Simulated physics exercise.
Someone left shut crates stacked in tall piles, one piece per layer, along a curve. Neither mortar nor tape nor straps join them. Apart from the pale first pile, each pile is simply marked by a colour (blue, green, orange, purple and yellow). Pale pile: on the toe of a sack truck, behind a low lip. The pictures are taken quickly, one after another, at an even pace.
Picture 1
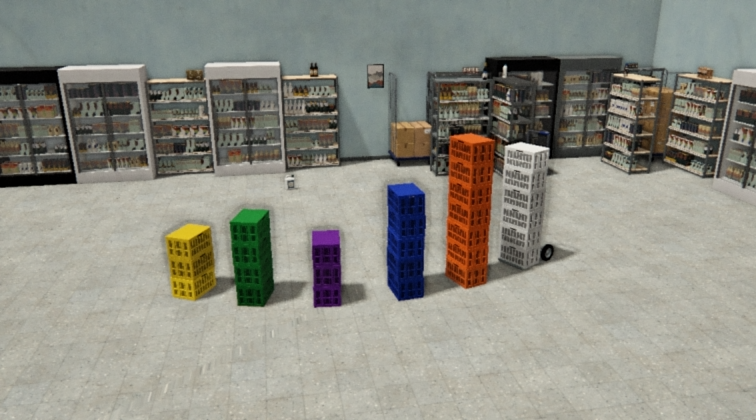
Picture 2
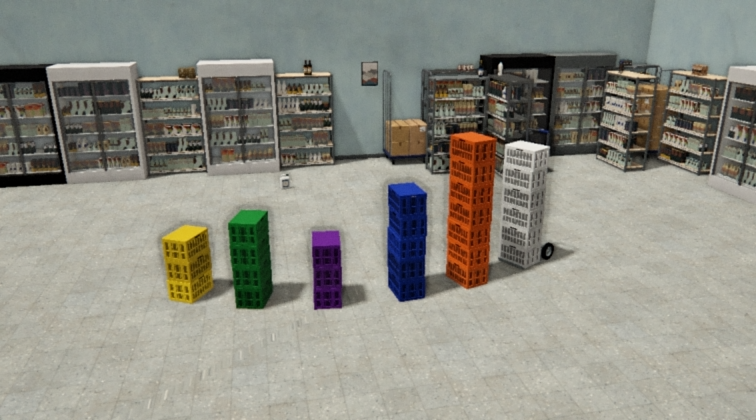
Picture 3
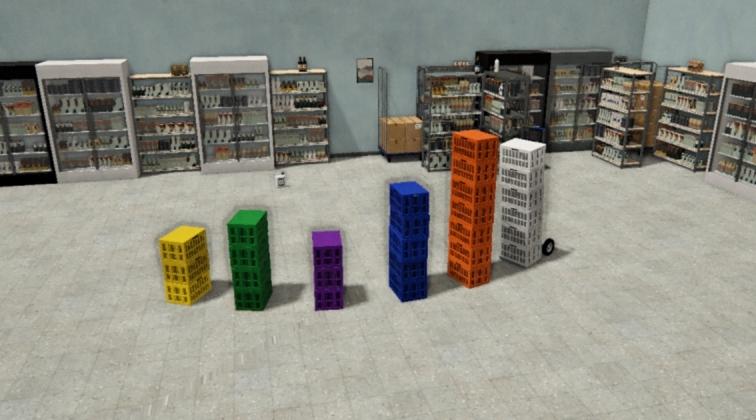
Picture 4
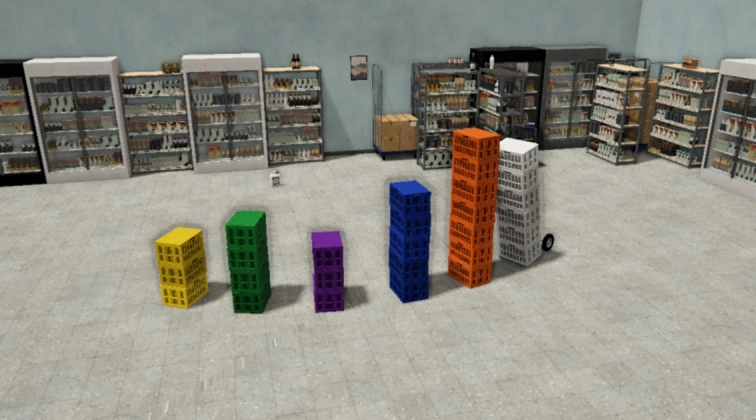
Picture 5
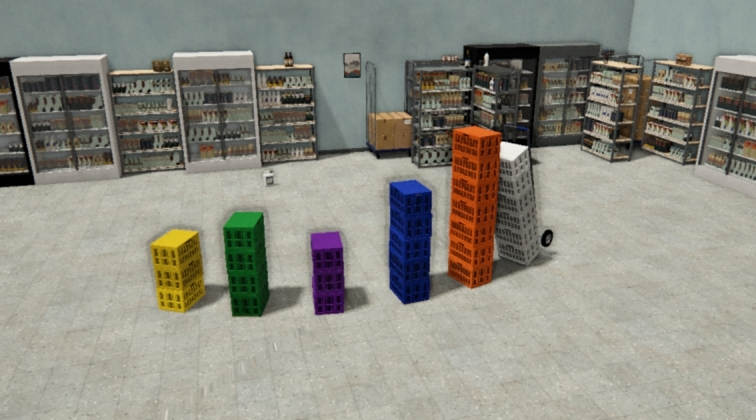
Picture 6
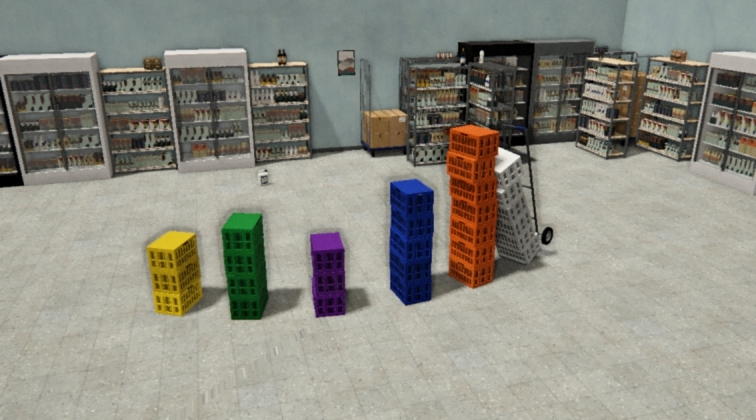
In a room lined with stocked shelves, a white crate stack on a hand truck leans left, shifting the orange stack slightly.
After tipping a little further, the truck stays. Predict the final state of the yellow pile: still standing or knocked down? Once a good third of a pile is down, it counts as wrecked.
Knocked down.
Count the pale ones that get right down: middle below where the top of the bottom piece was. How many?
Count = 4.
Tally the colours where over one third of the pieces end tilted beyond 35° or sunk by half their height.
Altogether, 5.
Just after the last frame, 6 of the pale pile down; none of the 3 yellow crates down (2 of 22 in all colours); top yellow crate unmoved; top orange crate tilted clearly, about its own height lower.
A moment on, 6 of the pale pile down; none of the 3 yellow crates down (14 of 22 in all colours); top yellow crate unmoved; top orange crate on its side.
When it is over, 6 of the pale pile down; 2 of the 3 yellow crates down (20 of 22 in all colours); top yellow crate on its side; top orange crate on its side. In pixels of the last frame, middles, top yellow crate near (115, 281), top orange crate near (271, 344).
